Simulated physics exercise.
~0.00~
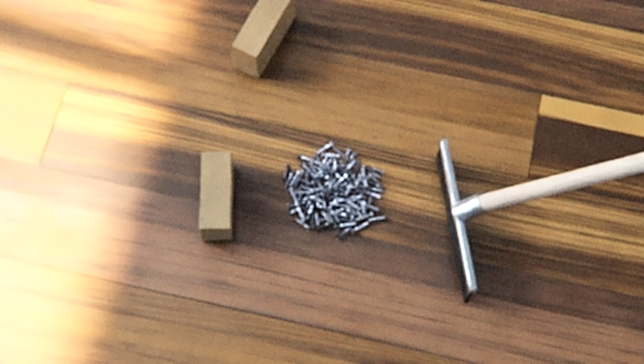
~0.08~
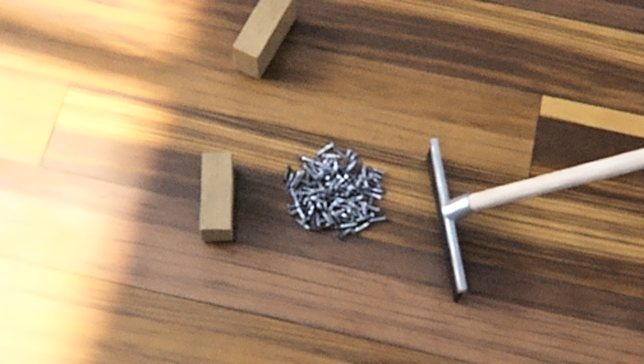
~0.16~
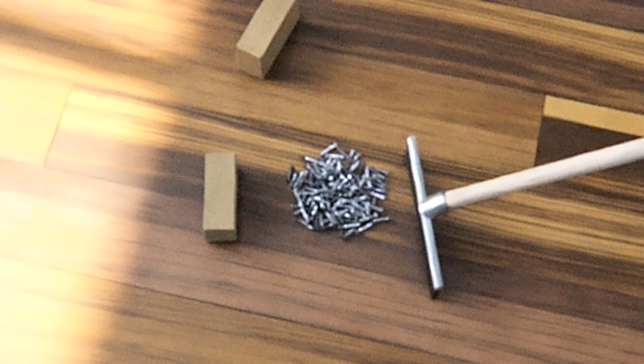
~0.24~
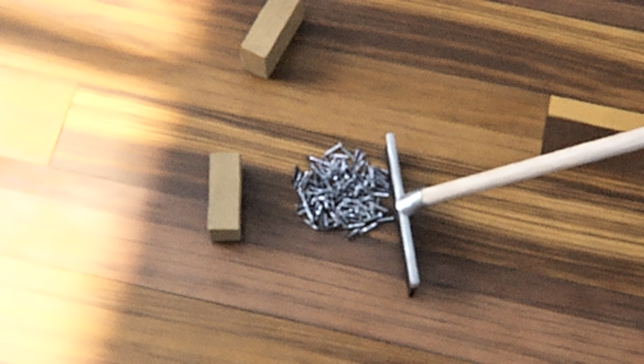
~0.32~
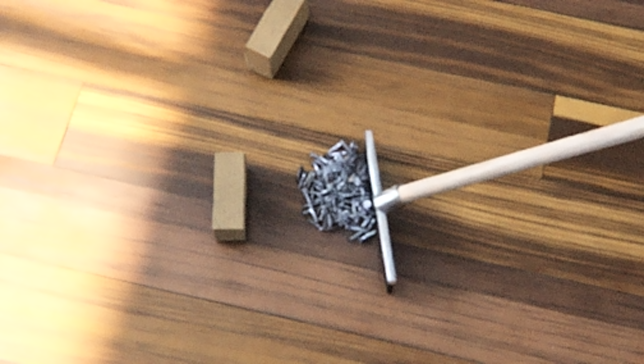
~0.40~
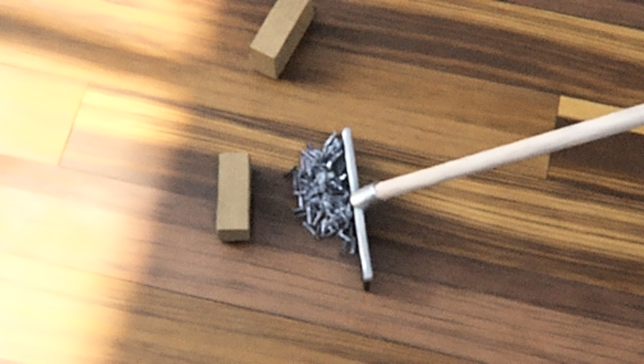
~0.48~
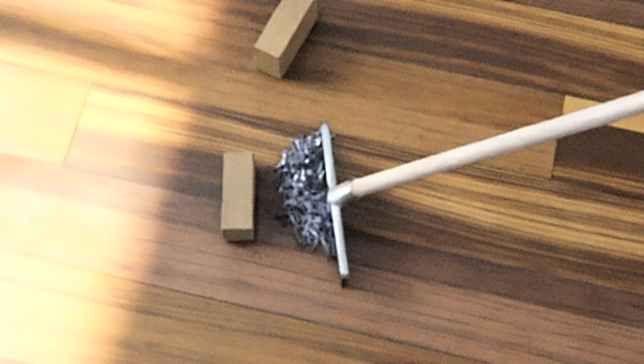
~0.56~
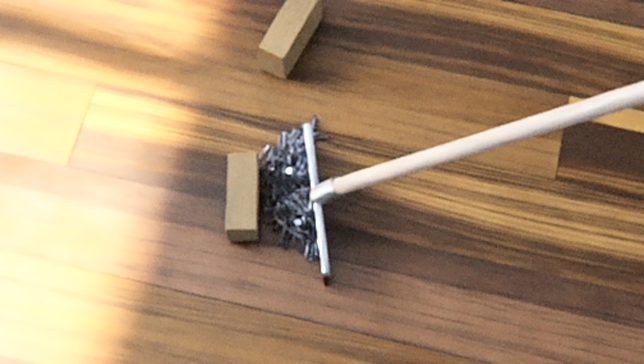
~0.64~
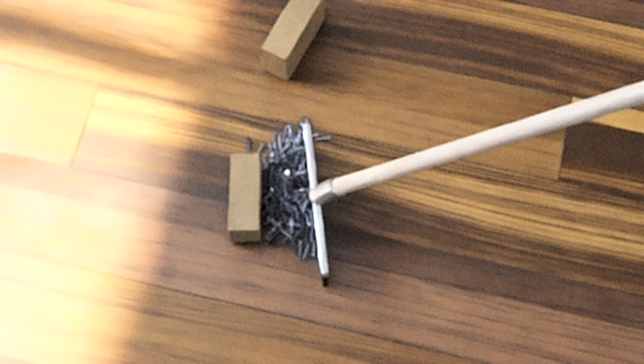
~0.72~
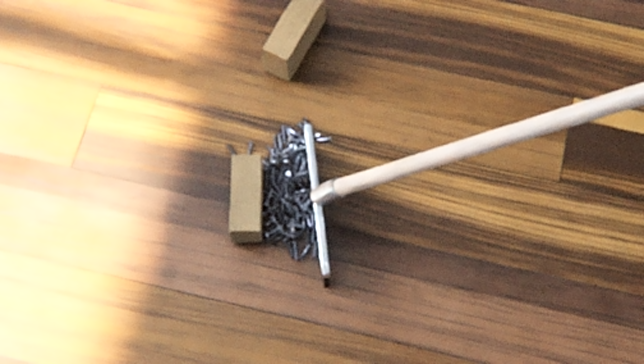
A squeegee with a pale handle slides left across a wooden floor, reaches a pile of small steel screws and pushes them toward two tan blocks, then stops with the screws bunched against the nearer block, none having passed through the gap.
